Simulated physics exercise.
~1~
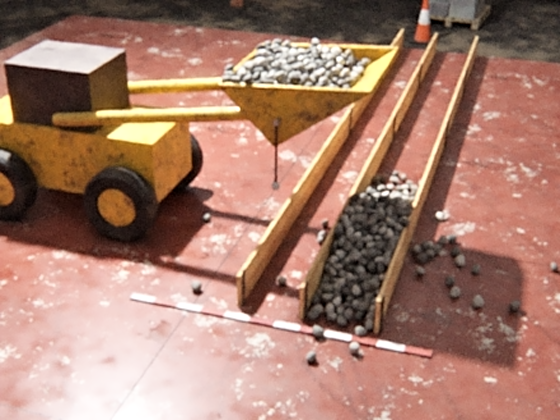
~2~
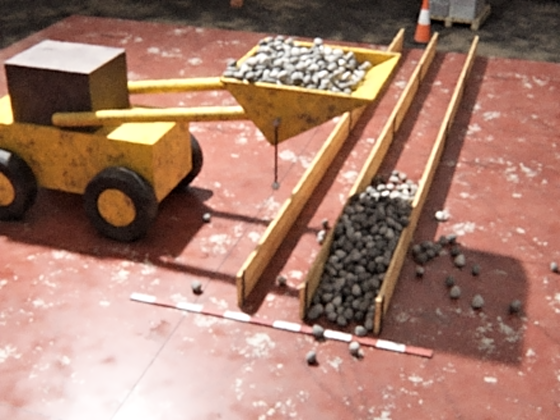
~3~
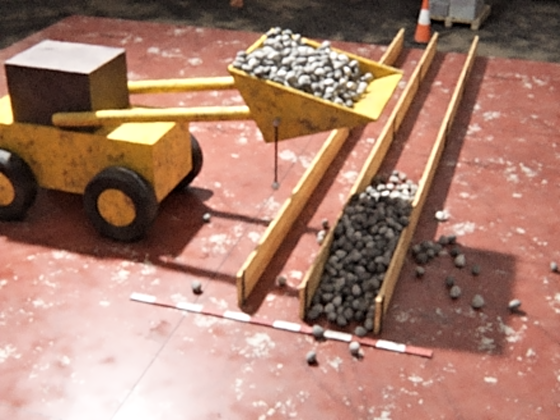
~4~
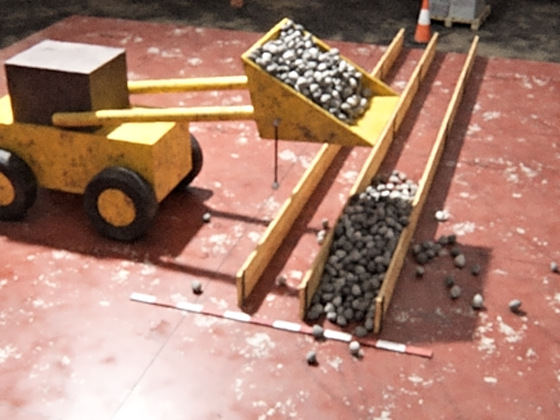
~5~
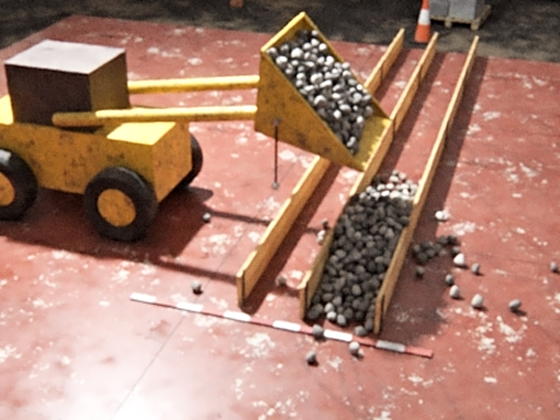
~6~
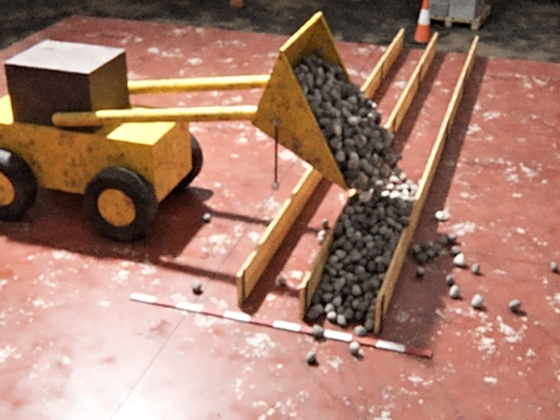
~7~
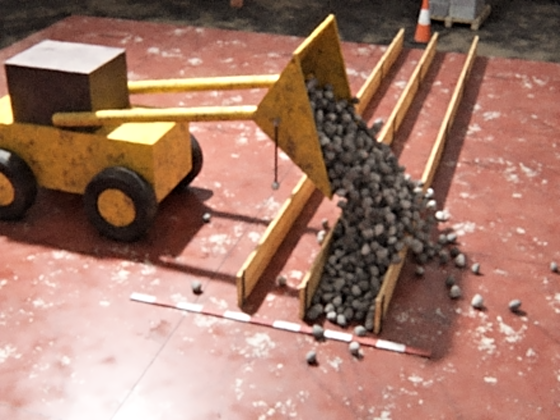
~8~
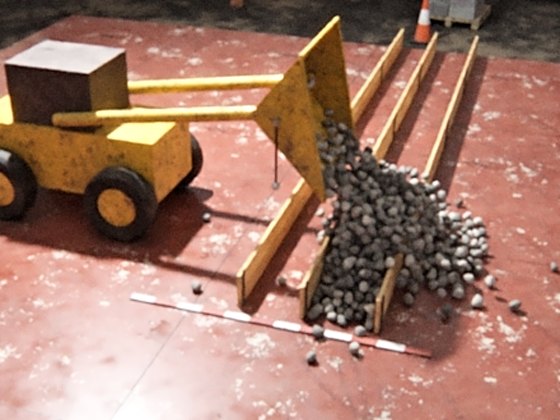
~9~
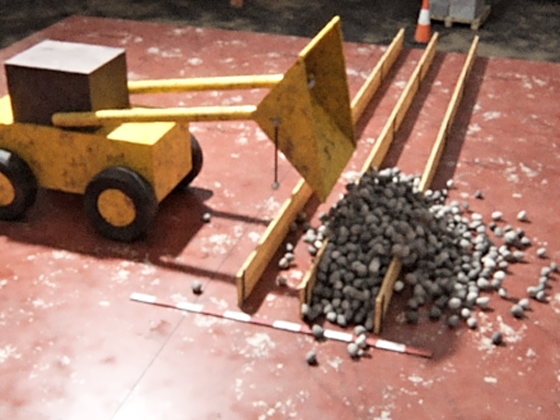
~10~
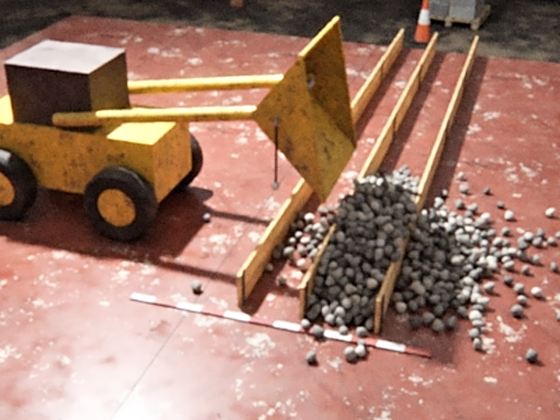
A yellow loader tips its bucket, spilling grey stones onto a pile and across wooden planks.
